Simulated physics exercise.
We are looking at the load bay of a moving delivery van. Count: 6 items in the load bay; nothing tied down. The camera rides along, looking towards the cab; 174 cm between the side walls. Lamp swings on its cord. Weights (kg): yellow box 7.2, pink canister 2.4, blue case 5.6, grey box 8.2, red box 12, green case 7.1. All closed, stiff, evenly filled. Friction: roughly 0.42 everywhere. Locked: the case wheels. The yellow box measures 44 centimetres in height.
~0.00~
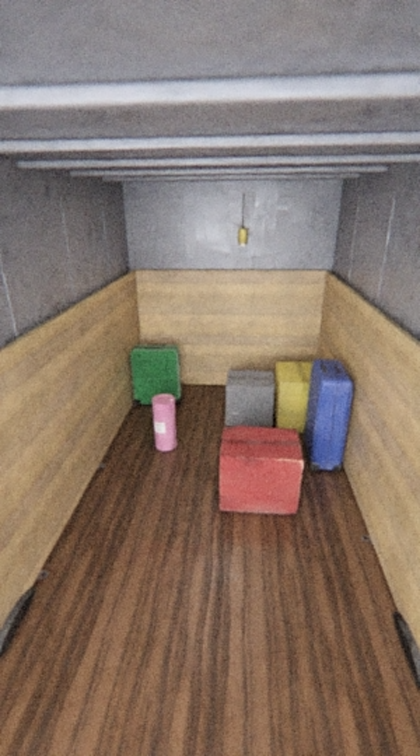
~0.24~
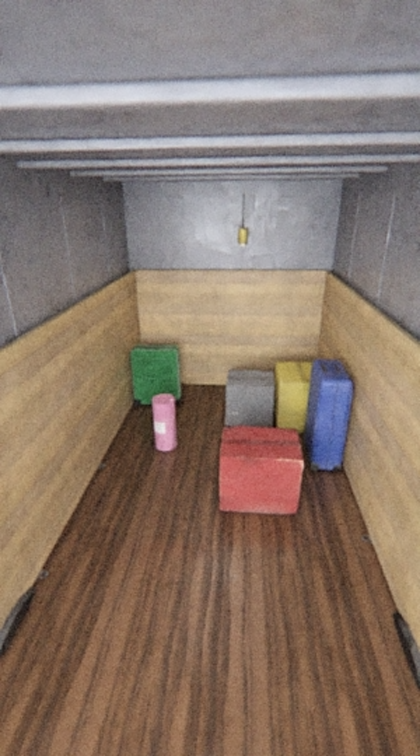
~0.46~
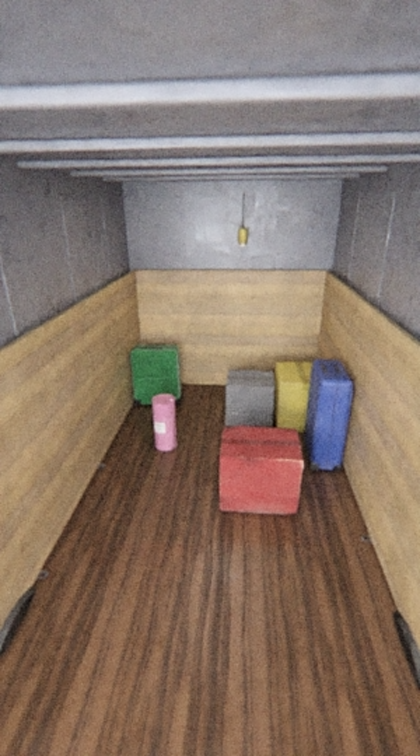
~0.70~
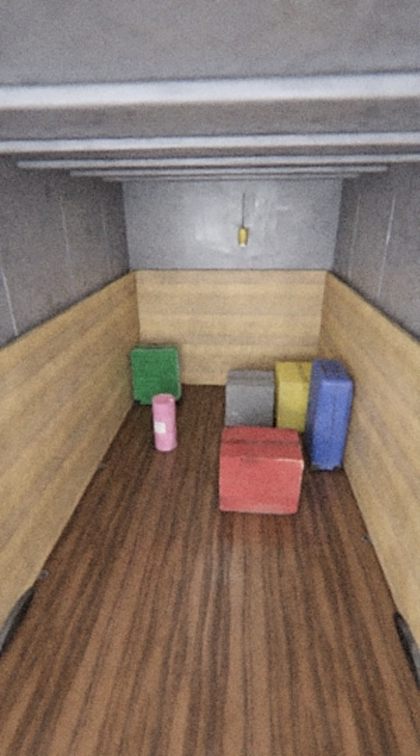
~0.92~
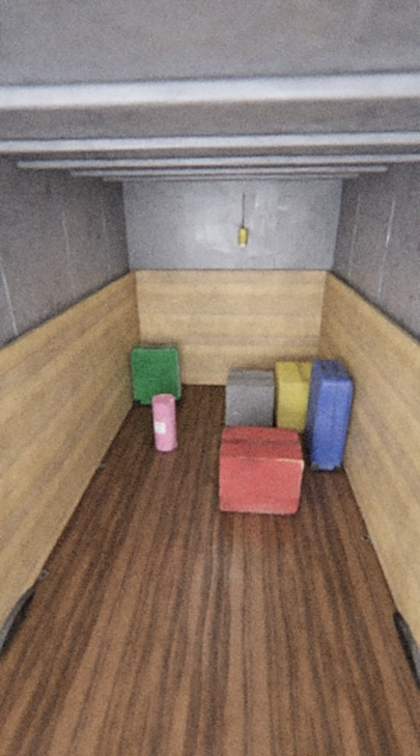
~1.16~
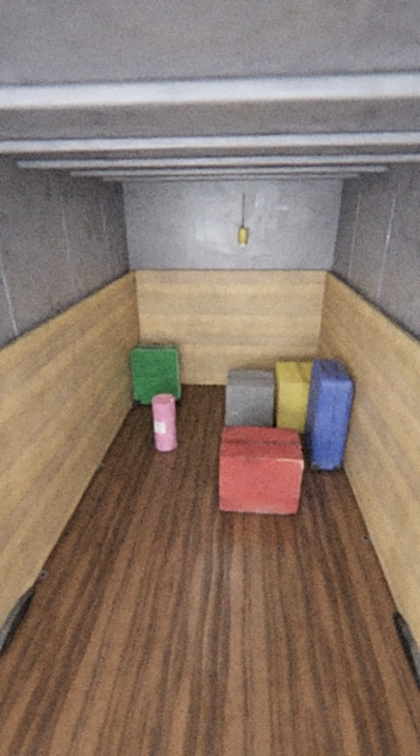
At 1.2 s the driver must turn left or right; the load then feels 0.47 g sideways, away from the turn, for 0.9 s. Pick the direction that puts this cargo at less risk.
The left one.
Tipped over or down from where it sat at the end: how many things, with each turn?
Count for left: 0; count for right: 1.
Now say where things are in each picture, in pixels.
Steady run; yellow box (300, 396); pink canister (165, 423), in the first frame.
Load feels 0.27 g jolt; red box (259, 469); green case (157, 375), in the second frame.
Load feels 0.18 g jolt; blue case (326, 414); grey box (250, 398), in the third frame.
Steady run; red box (259, 469); green case (157, 375), in the fourth frame.
Steady run; blue case (326, 414); grey box (250, 398), in the fifth frame.
Steady run; yellow box (300, 396); pink canister (165, 423), in the sixth frame.
Turning left. At 1.76 s, load feels 0.47 g right; pink canister moved 3 cm near (169, 422); yellow box moved 3 cm near (304, 396); blue case moved 3 cm.
After 1.96 s, load feels 0.26 g right; pink canister 4° off upright near (173, 422); yellow box moved 4 cm near (305, 396); green case moved 7 cm.
In the end (3.1 s), all 6 under 15 cm from the start. In the last view, yellow box near (305, 396), pink canister near (172, 423).
Turning right instead, blue case tipped over or down from where it sat, 1 of 6 in all.
